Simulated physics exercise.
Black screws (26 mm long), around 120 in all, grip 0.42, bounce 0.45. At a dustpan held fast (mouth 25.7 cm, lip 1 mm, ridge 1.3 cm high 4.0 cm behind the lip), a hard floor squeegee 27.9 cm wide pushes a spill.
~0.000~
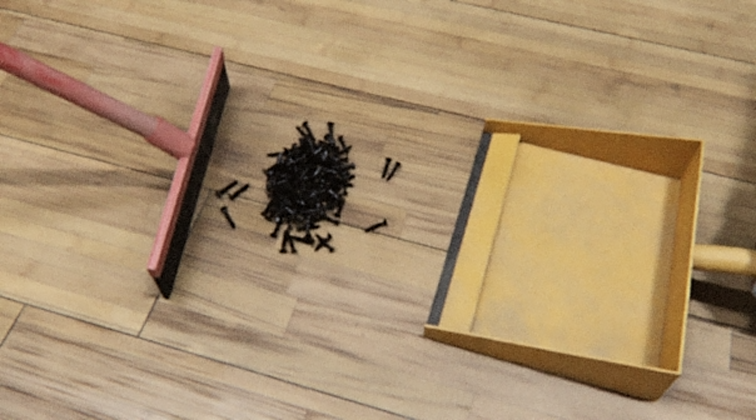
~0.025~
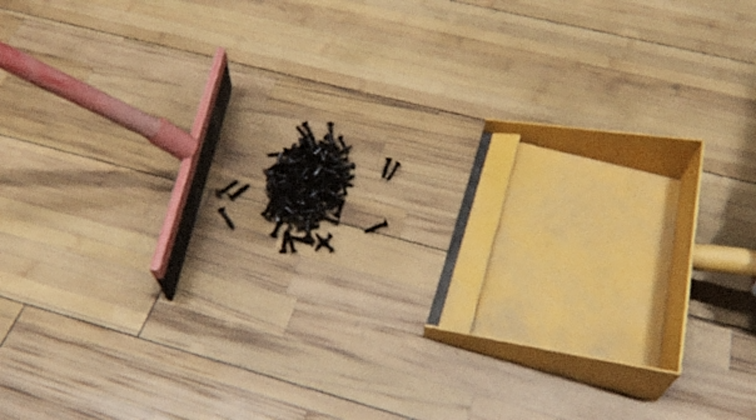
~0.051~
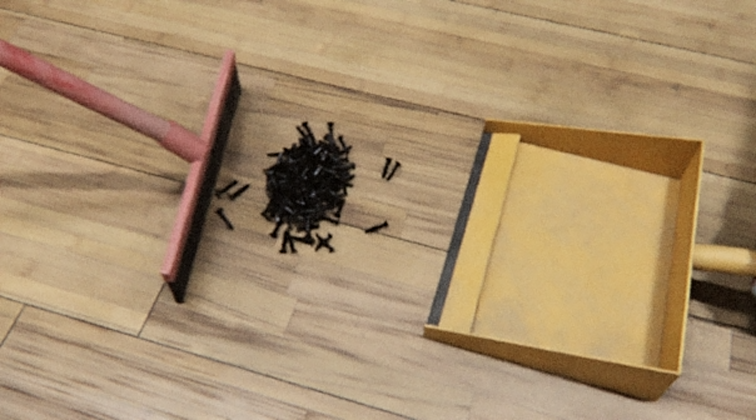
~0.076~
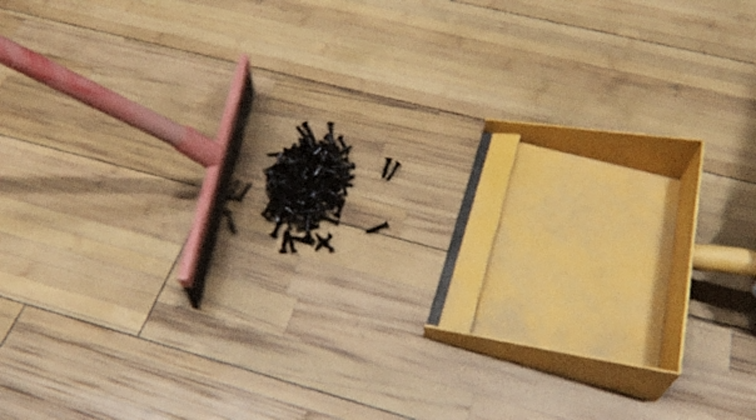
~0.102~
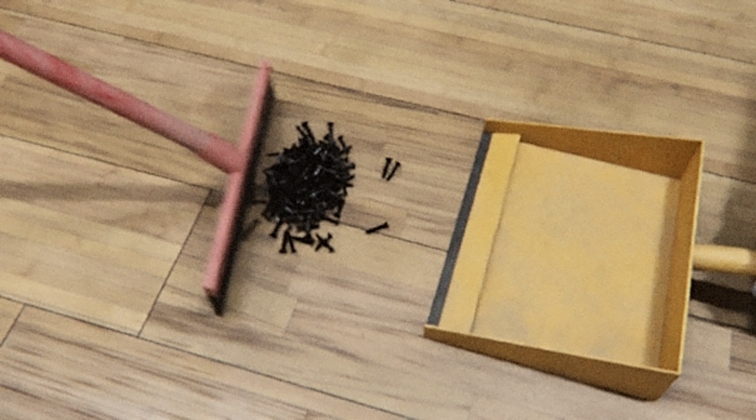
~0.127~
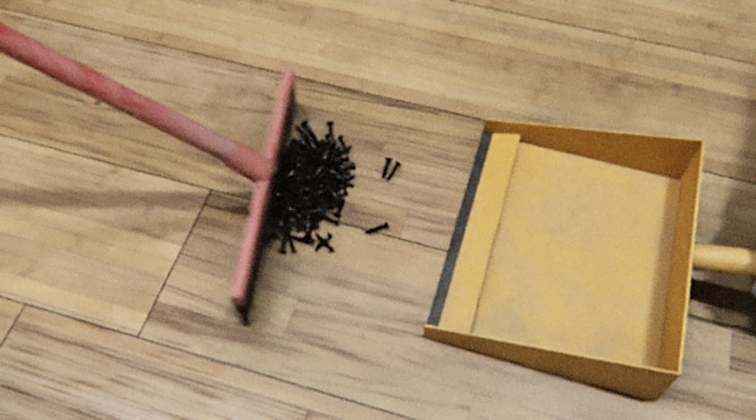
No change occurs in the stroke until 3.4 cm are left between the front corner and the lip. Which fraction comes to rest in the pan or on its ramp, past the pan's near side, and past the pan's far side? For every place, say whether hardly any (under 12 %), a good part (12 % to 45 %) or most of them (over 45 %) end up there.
In the pan or on its ramp: Large; past the pan's near side: Small; past the pan's far side: Small.
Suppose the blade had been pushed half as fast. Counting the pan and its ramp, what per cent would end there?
Then around 5 per cent.
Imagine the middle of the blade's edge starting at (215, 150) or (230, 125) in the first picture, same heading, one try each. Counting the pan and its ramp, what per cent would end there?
I'd put it near 60 per cent for the first and near 60 per cent for the second.
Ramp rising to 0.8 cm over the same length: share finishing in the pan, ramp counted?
In that case some 60 per cent.
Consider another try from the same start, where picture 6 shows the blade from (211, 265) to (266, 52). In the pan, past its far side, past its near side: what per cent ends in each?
Pan: 15, far side: 10, near side: 0.
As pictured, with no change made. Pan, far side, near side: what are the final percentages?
In per cent: Pan 50; near side 0; far side 5.
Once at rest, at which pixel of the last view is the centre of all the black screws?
Near (464, 220).
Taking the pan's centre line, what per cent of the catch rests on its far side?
I'd put it near 50 per cent.
Then, at 0.20 s, middle of the blade 11 cm from the lip; 0 % over the lip, far side 0 %, near side 0 %.
Then, at 0.26 s, middle of the blade 7 cm from the lip; 0 % over the lip, far side 0 %, near side 0 %.
Then, at 0.45 s, middle of the blade 6 cm from the lip; 60 % over the lip, far side 5 %, near side 0 %.
At rest (1.4 s), pan 50 %, near side 0 %, far side 5 %, in front of the lip or behind the blade 45 %.
